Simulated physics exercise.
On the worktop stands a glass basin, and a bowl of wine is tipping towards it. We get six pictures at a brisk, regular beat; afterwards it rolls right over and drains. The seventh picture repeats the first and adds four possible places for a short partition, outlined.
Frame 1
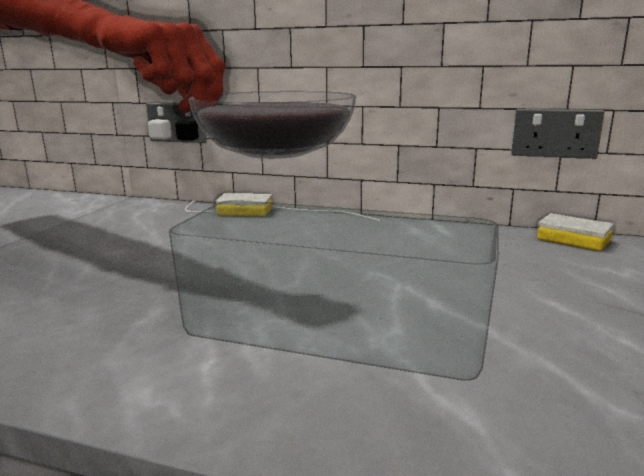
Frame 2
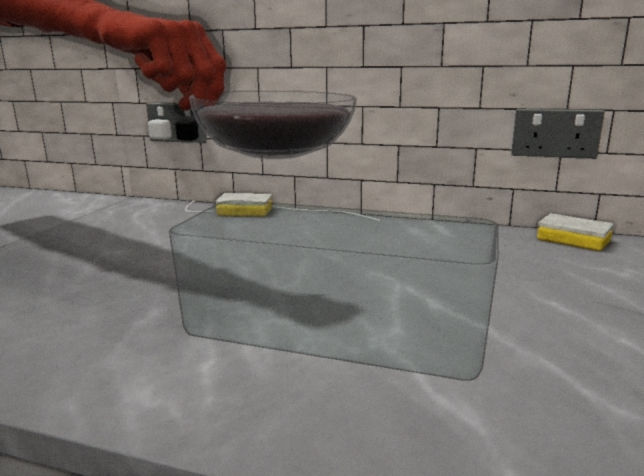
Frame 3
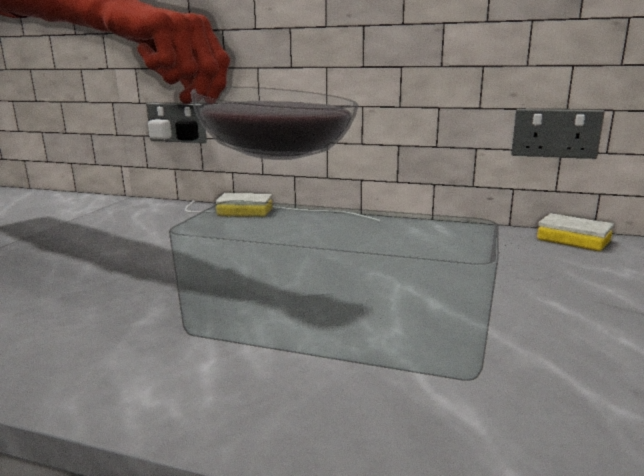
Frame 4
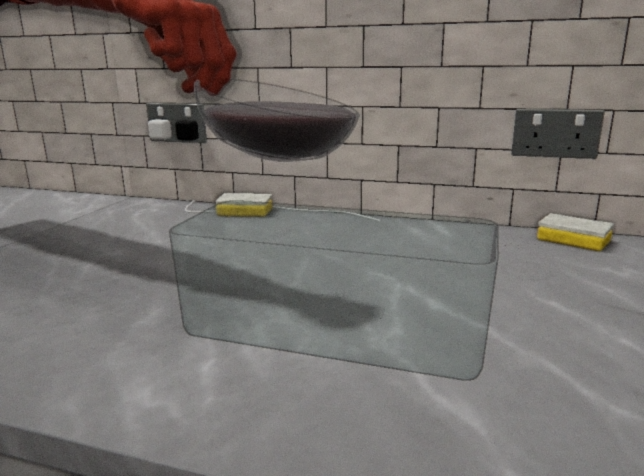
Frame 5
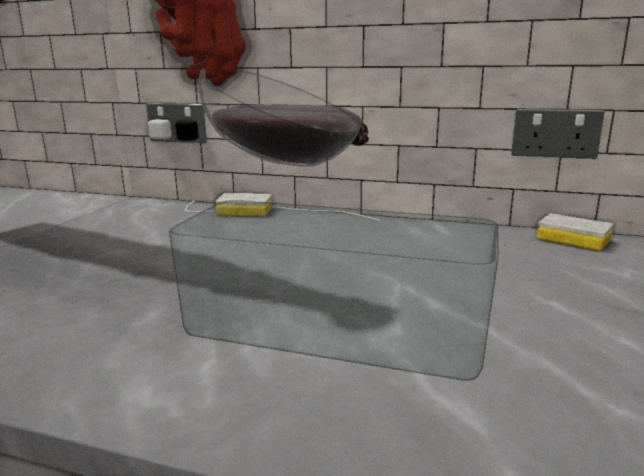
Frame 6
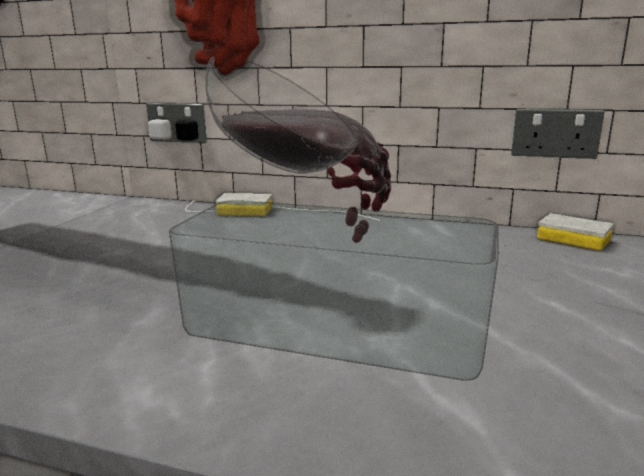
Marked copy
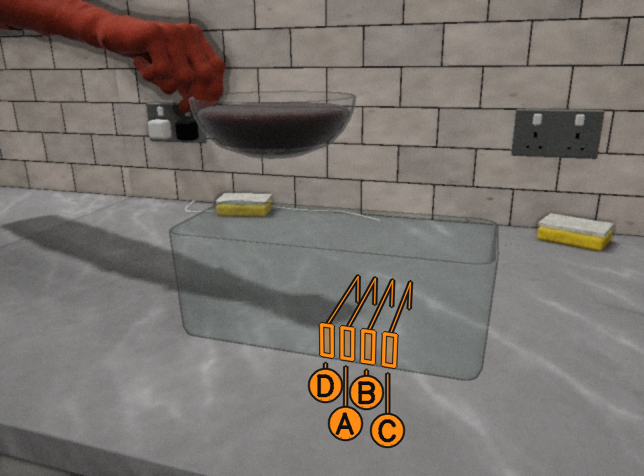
A red hand at the upper left tips a clear bowl of dark wine to the right, slowly at first, then steeply, until wine pours over its lip in clumps and drops above a glass basin. The basin stands on a grey marbled worktop, with two yellow-and-white sponges behind and to the right. The still, slightly raised view faces pale brick tiles and dark sockets.
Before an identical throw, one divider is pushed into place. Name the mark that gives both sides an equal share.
It is C.
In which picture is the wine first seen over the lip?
Picture 5.
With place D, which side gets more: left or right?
The right side.
On the marked copy, A at (345, 367); B at (366, 370); C at (387, 374); D at (325, 363).
With A, about 23 % ends left of the wall and 77 % right of it.
With B, about 35 % ends left of the wall and 64 % right of it.
With C, about 51 % ends left of the wall and 48 % right of it.
With D, about 14 % ends left of the wall and 85 % right of it.
